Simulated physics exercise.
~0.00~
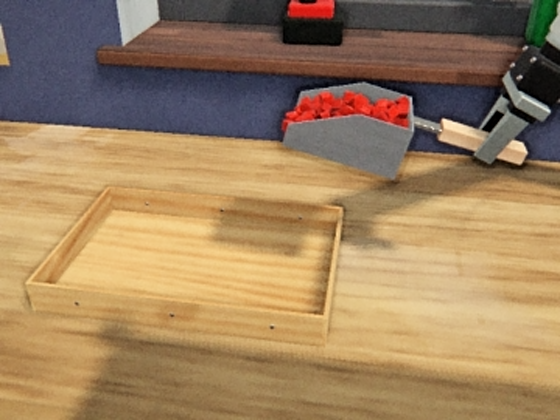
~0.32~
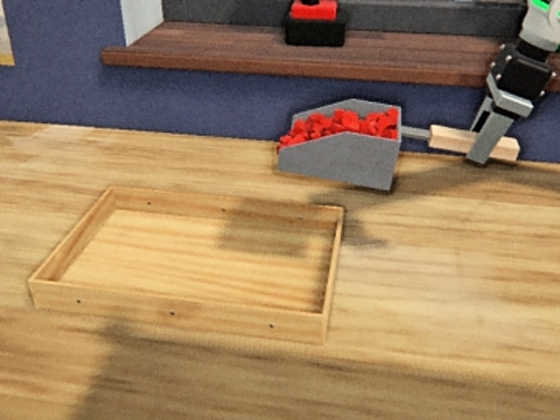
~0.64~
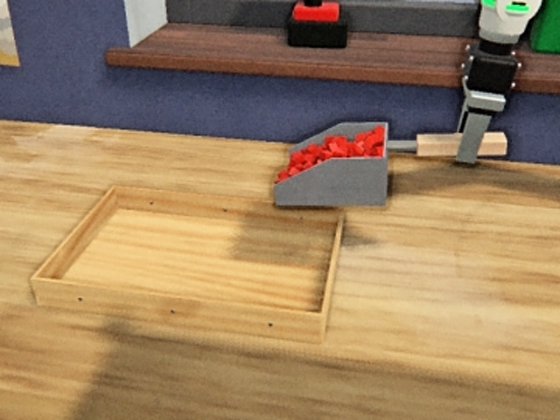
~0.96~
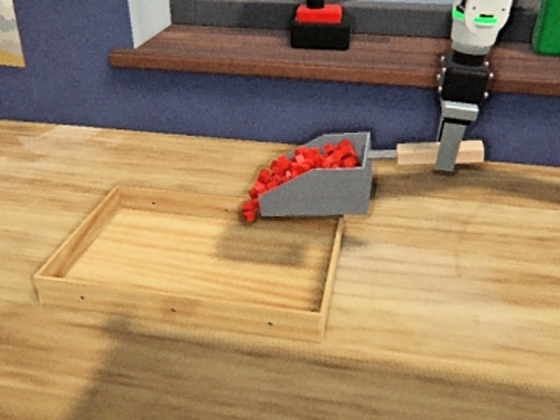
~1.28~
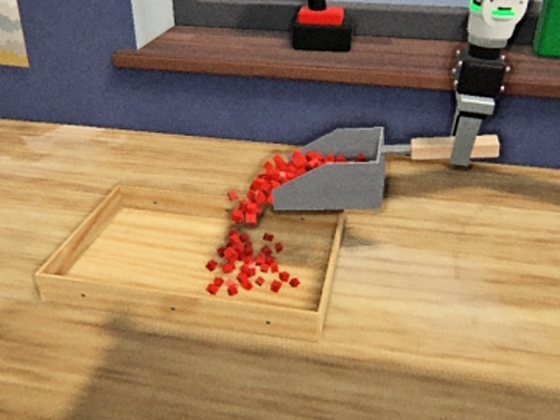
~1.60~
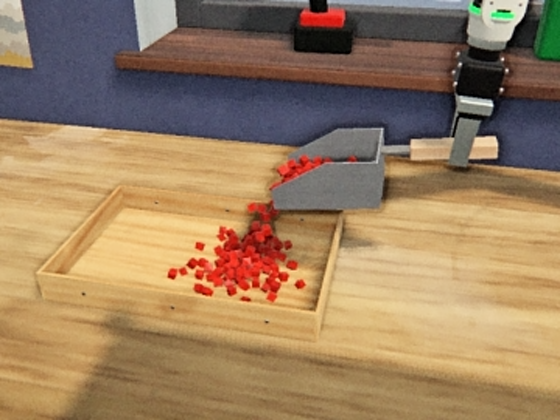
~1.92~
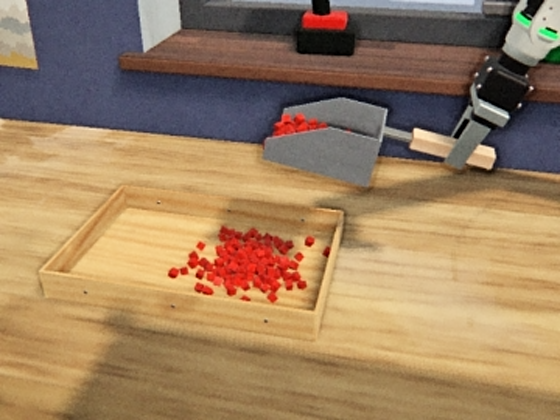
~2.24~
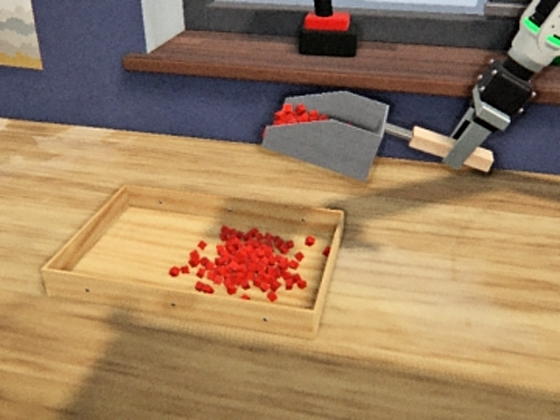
On a wooden worktop, a robot arm lowering a grey scoop, spilling red cubes into a shallow tray, then lifting some away.
